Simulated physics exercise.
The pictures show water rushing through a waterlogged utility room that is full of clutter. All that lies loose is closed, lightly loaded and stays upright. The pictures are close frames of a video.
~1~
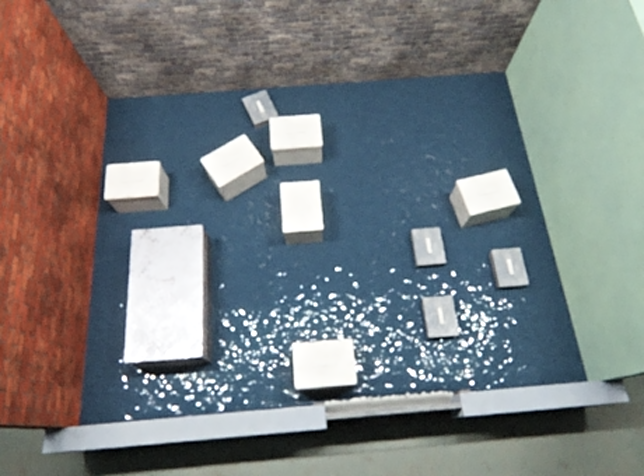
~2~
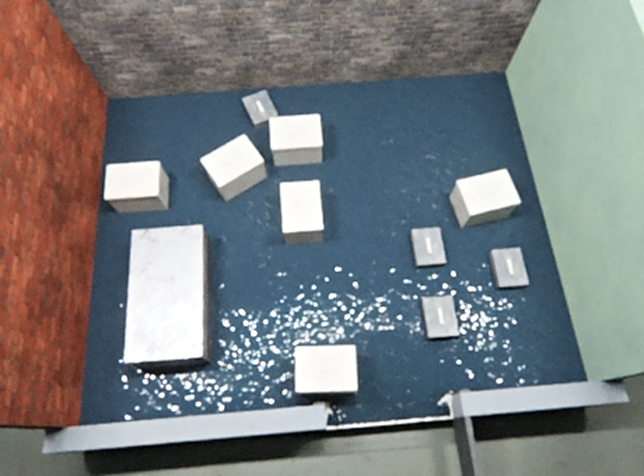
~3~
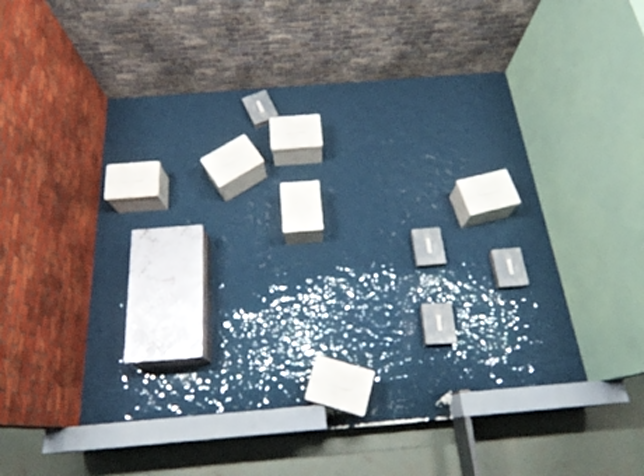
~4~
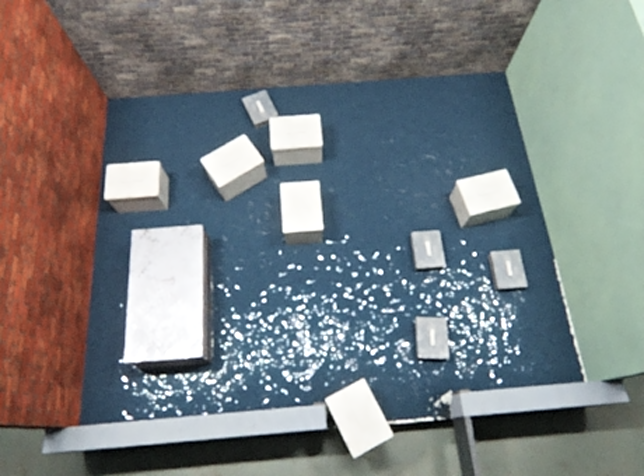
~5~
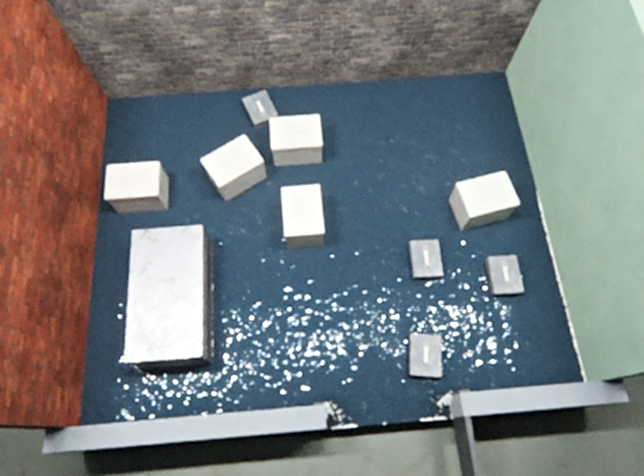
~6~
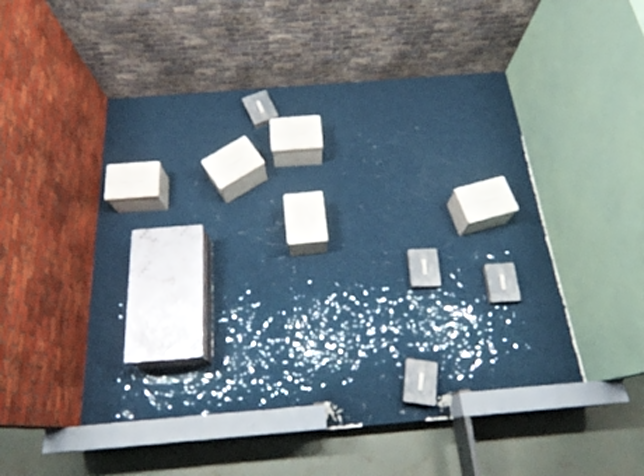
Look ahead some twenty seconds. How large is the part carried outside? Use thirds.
Share: Two thirds or more.
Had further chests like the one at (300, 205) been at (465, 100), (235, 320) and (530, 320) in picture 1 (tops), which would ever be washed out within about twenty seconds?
In turn: Still in, carried outside, through.
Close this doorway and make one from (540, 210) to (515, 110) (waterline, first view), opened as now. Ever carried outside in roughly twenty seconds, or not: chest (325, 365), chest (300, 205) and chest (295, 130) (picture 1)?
As listed: Kept in, gone, yes.
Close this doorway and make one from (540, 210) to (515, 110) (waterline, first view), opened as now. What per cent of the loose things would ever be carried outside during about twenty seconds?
I make it 80 per cent.
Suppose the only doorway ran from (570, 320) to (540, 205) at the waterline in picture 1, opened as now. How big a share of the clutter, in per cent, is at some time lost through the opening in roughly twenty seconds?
Near 70 in a hundred.
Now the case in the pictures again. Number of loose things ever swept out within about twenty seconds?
I count 8.
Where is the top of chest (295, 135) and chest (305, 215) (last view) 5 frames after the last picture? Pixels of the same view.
Around (308, 155) and (323, 261).
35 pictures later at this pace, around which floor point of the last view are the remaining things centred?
Near (311, 269).
A moment on, 2 of 10 are out; 8 afloat.
Next, 5 of 10 are out; 5 afloat.
Later, 6 of 10 are out; 3 afloat.
In the end, 8 of 10 are out; 1 afloat.
